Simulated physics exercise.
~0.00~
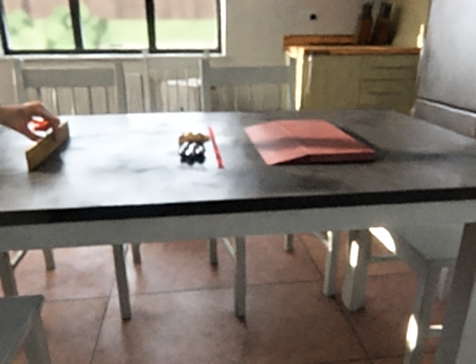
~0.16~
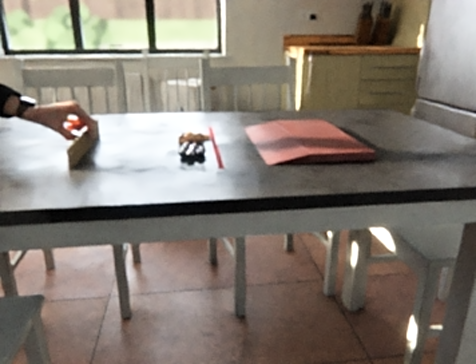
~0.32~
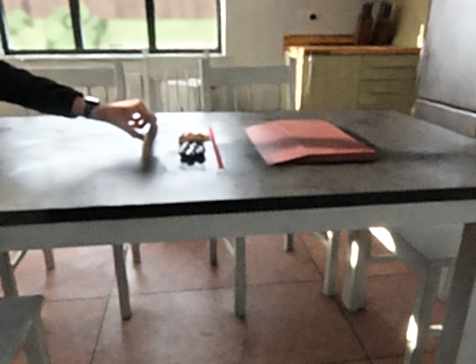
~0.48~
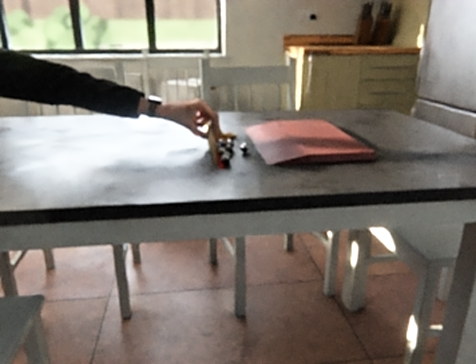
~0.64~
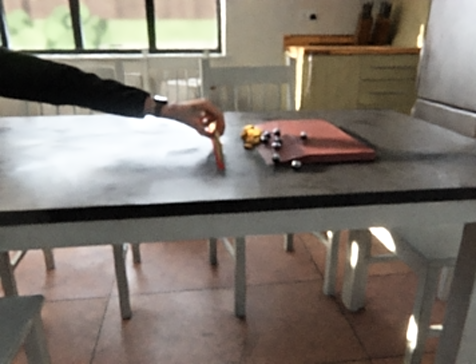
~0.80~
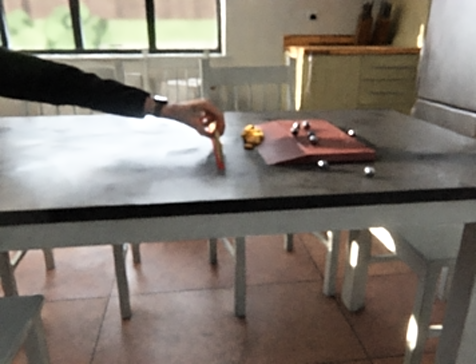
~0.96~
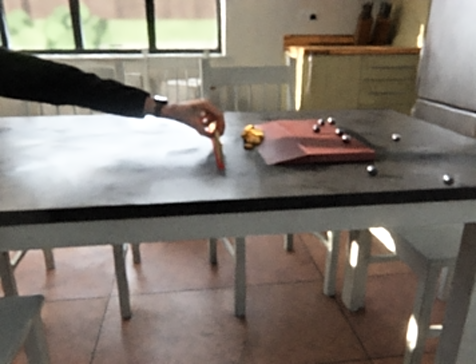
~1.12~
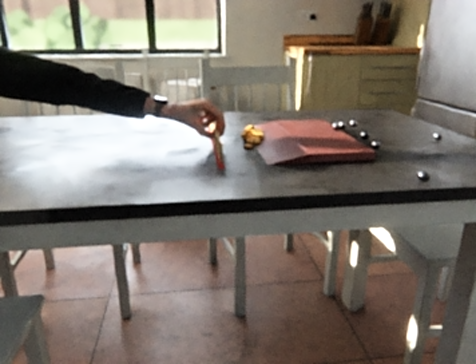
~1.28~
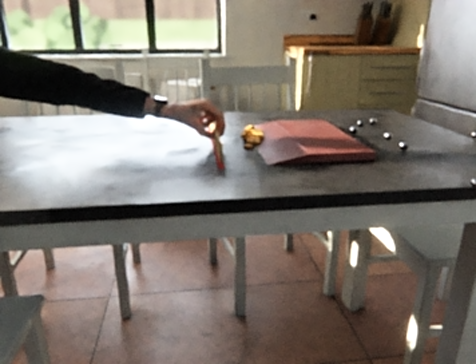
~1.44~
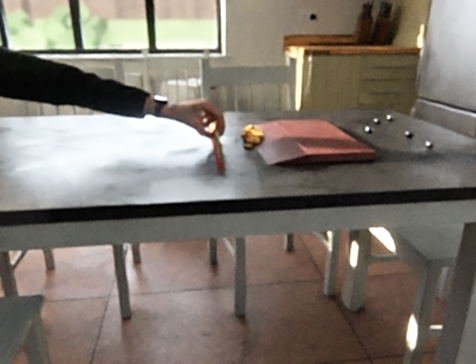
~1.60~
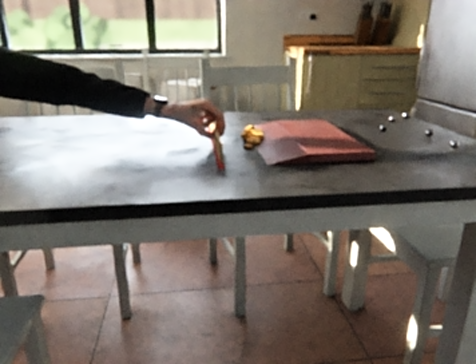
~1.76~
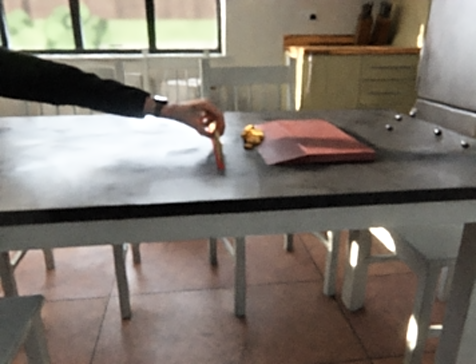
A hand sweeps small balls over a red wedge, leaving yellow pieces at its near edge.
